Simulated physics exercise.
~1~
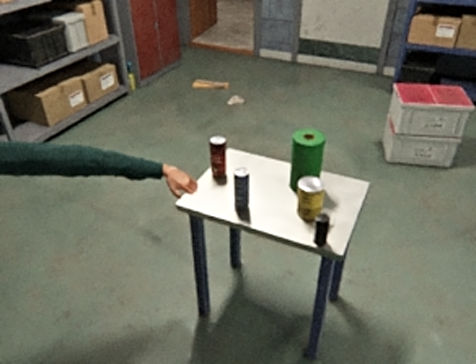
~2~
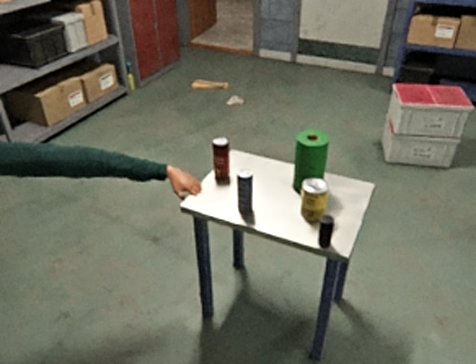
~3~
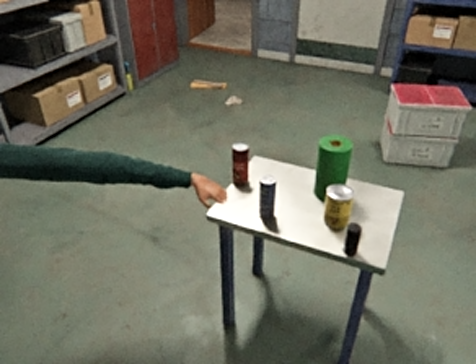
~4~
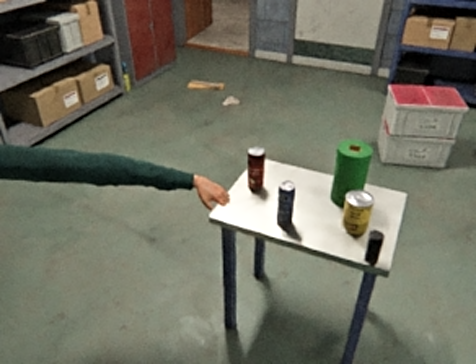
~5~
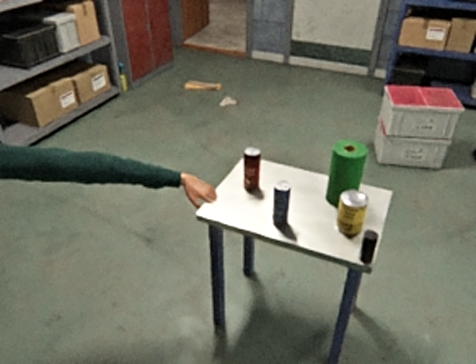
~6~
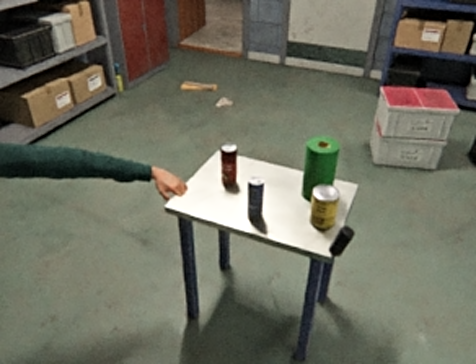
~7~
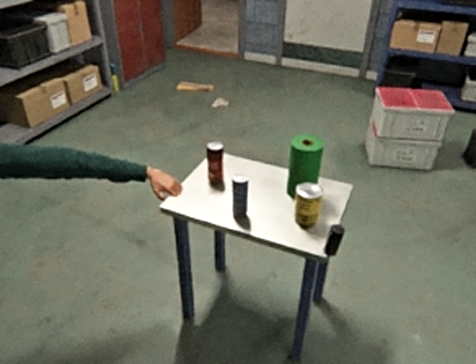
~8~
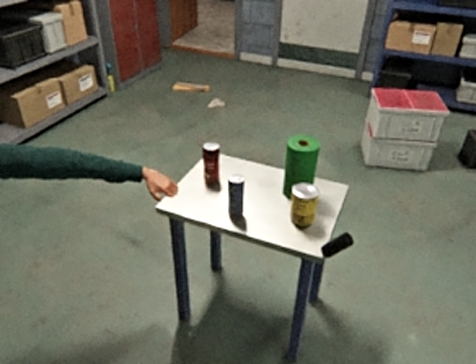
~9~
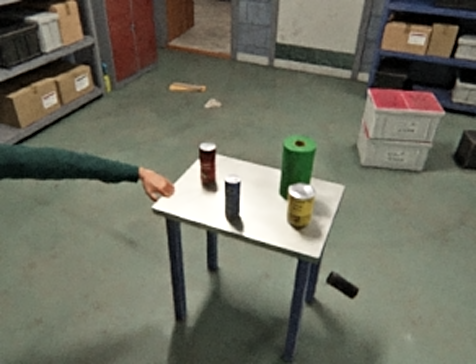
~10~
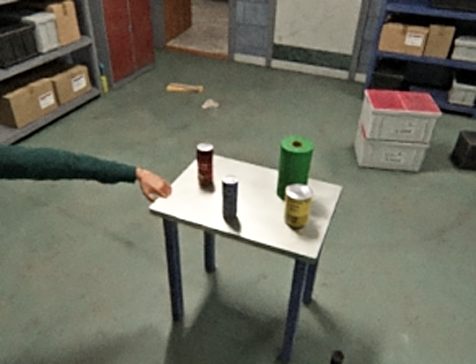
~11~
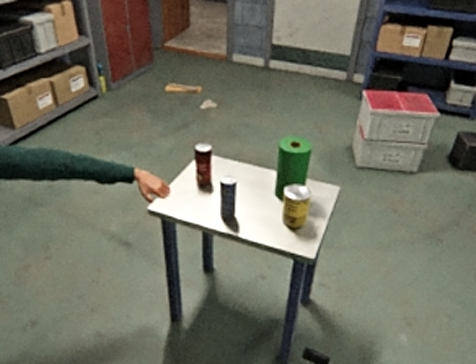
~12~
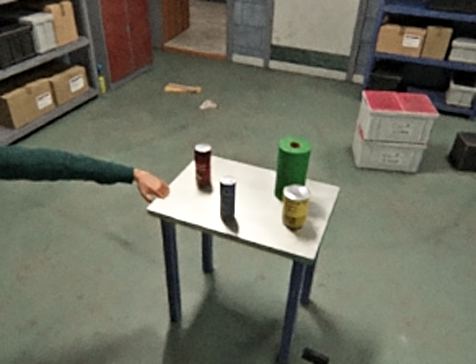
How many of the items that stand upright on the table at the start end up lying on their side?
One of them does, the small black cylinder, which ends up lying on the floor.
